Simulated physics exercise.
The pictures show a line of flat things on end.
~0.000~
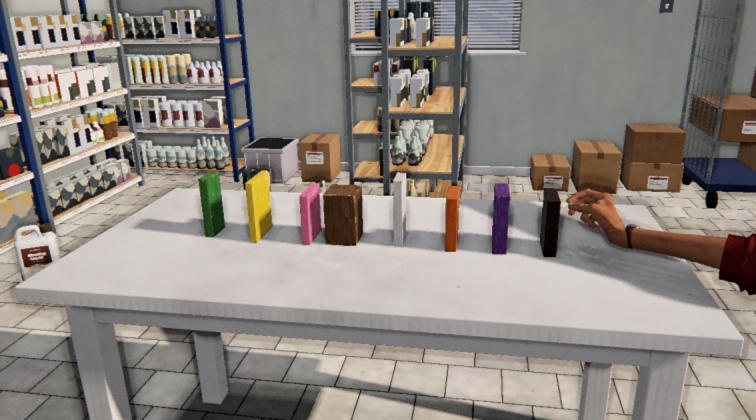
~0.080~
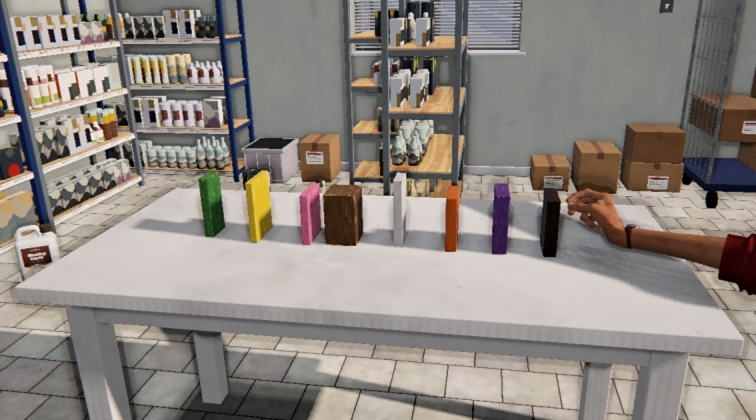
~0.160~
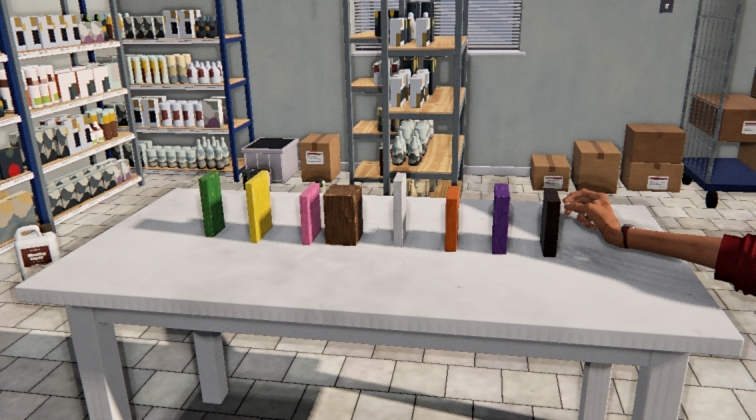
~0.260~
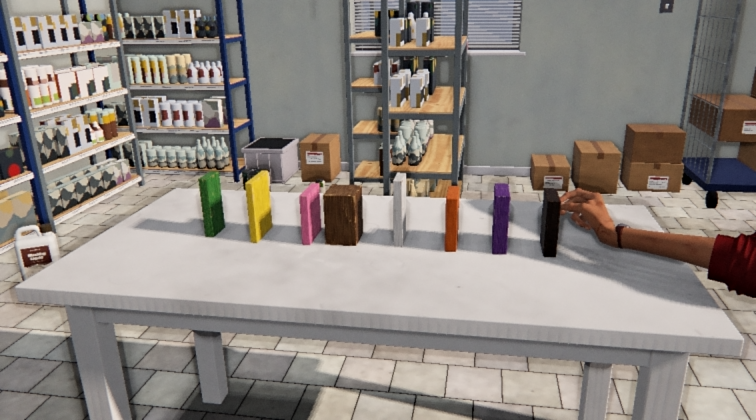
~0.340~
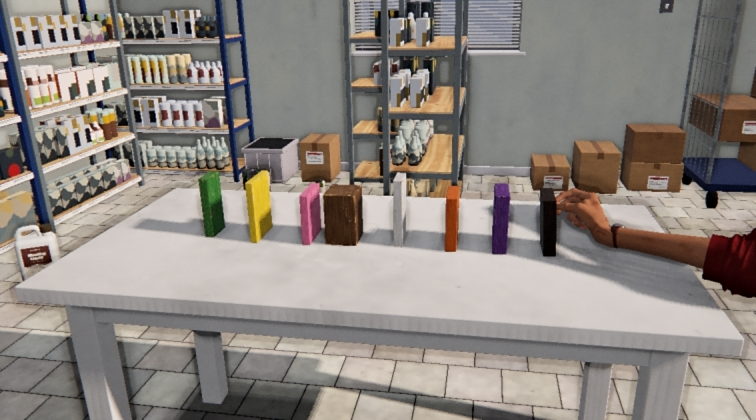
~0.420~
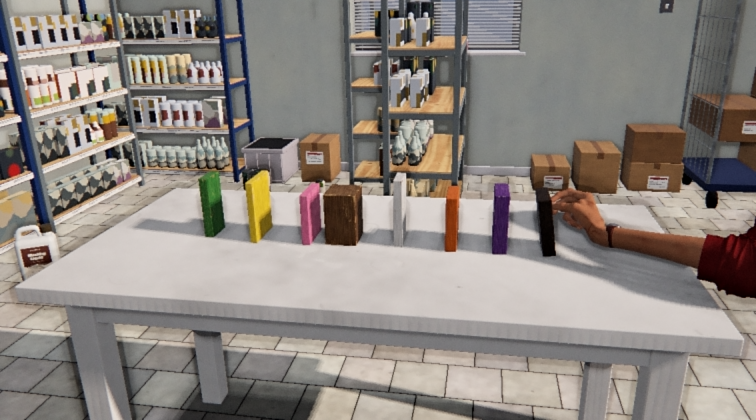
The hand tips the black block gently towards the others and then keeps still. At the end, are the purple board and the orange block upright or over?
The purple board falls over, the orange block falls over.
Around 0.92 s, black block 63° over; purple board rocked 37° from its first pose near (480, 219).
Around 1.12 s, black block 74° over; purple board rocked 74° from its first pose near (463, 231); orange block rocked 71° from its first pose near (422, 230); white block rocked 20° from its first pose.
Finally (2.1 s), down or leaning hard on the table, orange block and purple board; moved from the start, white block; the other 3 still in place. Final places as the last picture's camera would see them, purple board near (461, 231), orange block near (418, 238).
